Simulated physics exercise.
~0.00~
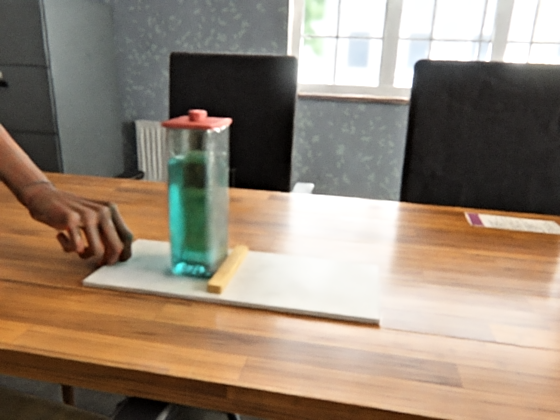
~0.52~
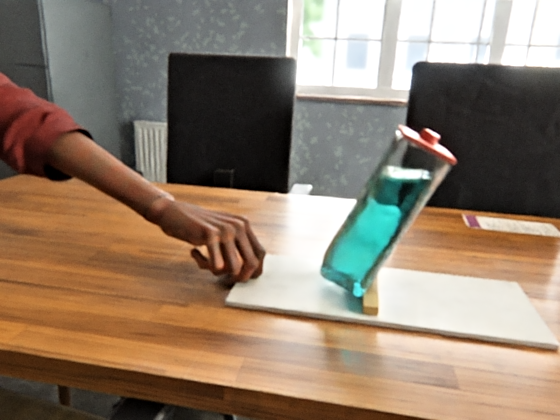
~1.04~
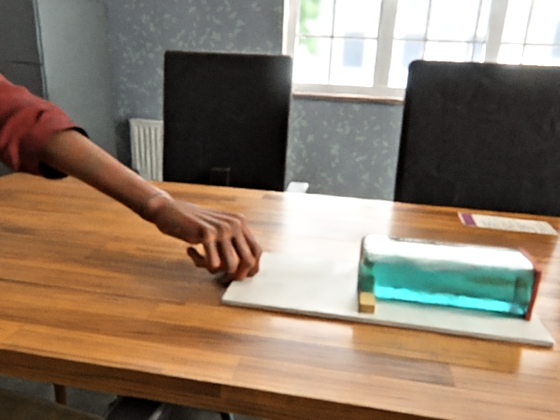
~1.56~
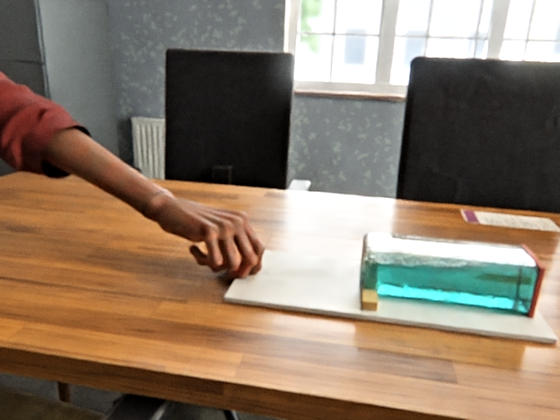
A square bottle of blue-green liquid with a red cap rode upright on a white board as a hand pushed it rightward across a wooden table, then tipped over the small wooden strip at its base and ended up lying on its side.
